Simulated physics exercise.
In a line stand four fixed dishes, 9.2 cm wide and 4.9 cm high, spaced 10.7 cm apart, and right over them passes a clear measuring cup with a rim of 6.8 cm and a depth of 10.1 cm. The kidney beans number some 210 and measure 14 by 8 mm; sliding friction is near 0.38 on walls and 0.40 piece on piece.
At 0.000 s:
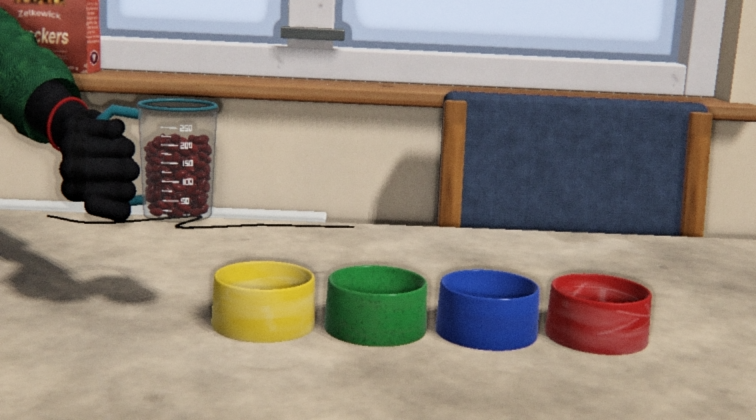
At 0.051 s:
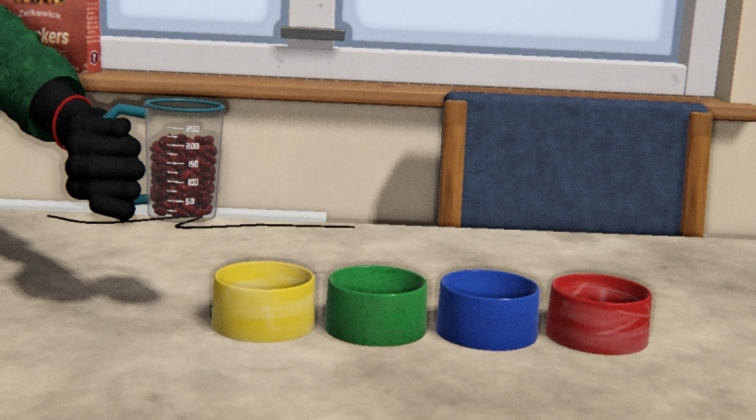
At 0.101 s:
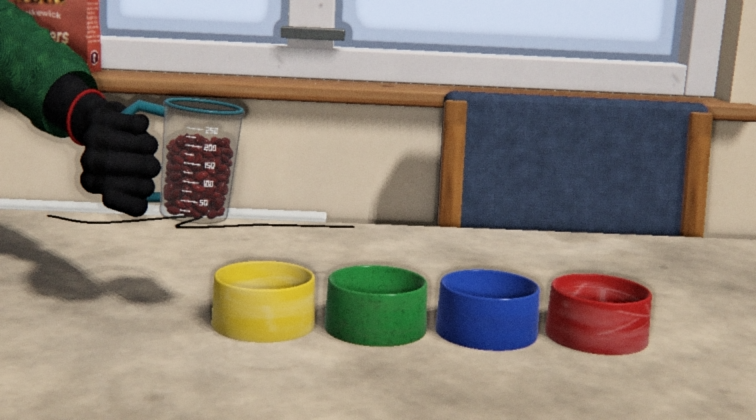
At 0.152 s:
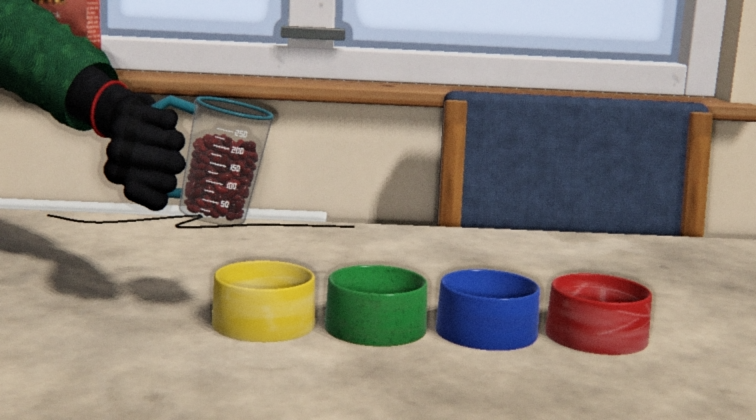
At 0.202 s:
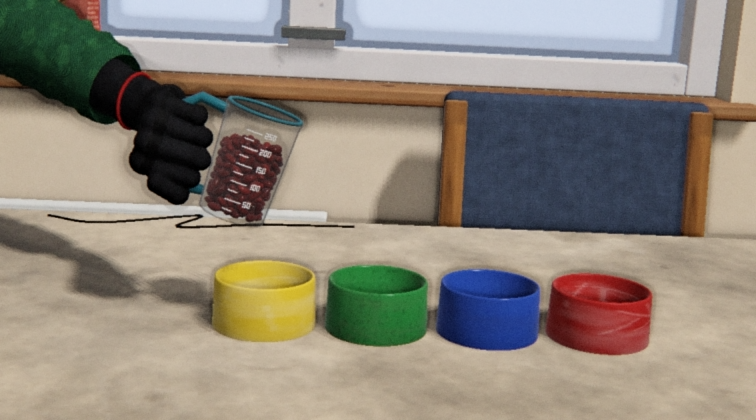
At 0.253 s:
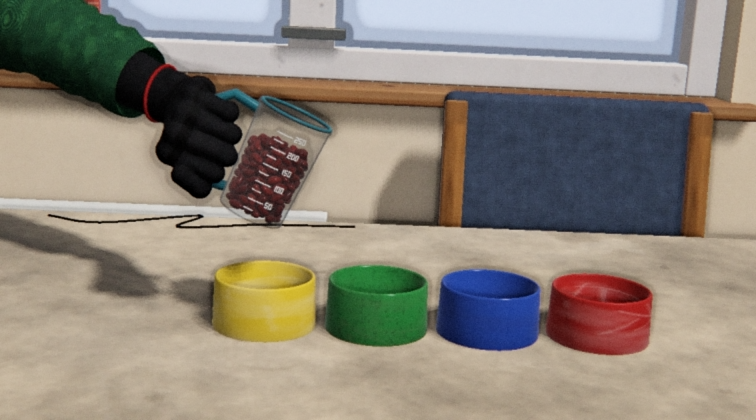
A black-gloved hand carried a clear measuring cup of dark red beans to the right, tilting it gradually toward the right, while four dishes, yellow, green, blue and red, sat still in a row.
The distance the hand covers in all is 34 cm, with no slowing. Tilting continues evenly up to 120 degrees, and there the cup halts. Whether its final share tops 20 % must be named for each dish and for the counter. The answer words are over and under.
Red dish: Over. Blue dish: Under. Green dish: Under. Yellow dish: Under. Counter: Under.
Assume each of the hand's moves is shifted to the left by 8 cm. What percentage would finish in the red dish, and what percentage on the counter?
The red dish would get 10 and the counter 20.
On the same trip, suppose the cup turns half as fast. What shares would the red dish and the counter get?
That gives red 100 with 0 for the counter.
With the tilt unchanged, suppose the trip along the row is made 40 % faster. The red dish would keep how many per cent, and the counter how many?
Then: Red 100, counter 0.
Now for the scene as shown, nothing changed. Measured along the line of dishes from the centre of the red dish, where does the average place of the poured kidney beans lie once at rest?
Near 2 cm, shifted toward increasing x.
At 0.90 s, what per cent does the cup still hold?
Somewhere near 85 per cent of the load.
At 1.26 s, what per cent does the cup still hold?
About 15 percent of the load.
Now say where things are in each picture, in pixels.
Cup at (178, 160), tilt 0 degrees, lip at (216, 107), moved 0.0 cm; middle of the pieces at (181, 170); yellow dish at (265, 276); green dish at (378, 280); blue dish at (490, 285); red dish at (601, 289), in the first frame.
Cup at (183, 160), tilt 1 degrees, lip at (223, 108), moved 0.5 cm; middle of the pieces at (186, 170), in the second frame.
Cup at (199, 161), tilt 5 degrees, lip at (242, 111), moved 1.9 cm; middle of the pieces at (201, 171), in the third frame.
Cup at (223, 162), tilt 11 degrees, lip at (272, 117), moved 4.1 cm; middle of the pieces at (224, 171), in the fourth frame.
Cup at (248, 163), tilt 17 degrees, lip at (301, 124), moved 6.4 cm; middle of the pieces at (248, 172), in the fifth frame.
Cup at (273, 164), tilt 23 degrees, lip at (331, 131), moved 8.7 cm; middle of the pieces at (272, 173); yellow dish at (265, 276); green dish at (378, 280); blue dish at (491, 284); red dish at (602, 289). The cup turns about 120 degrees a second and travels 45 cm a second, in the sixth frame.
Then, at 0.64 s, tilt 70 degrees; cup holds 100 %.
After 0.90 s, tilt 101 degrees; cup holds 85 %.
After 1.26 s, tilt 120 degrees; cup holds 15 %, red 75 %.
At rest (2.4 s), red 95 %, blue 0 %, green 0 %, yellow 0 %, counter 5 %.
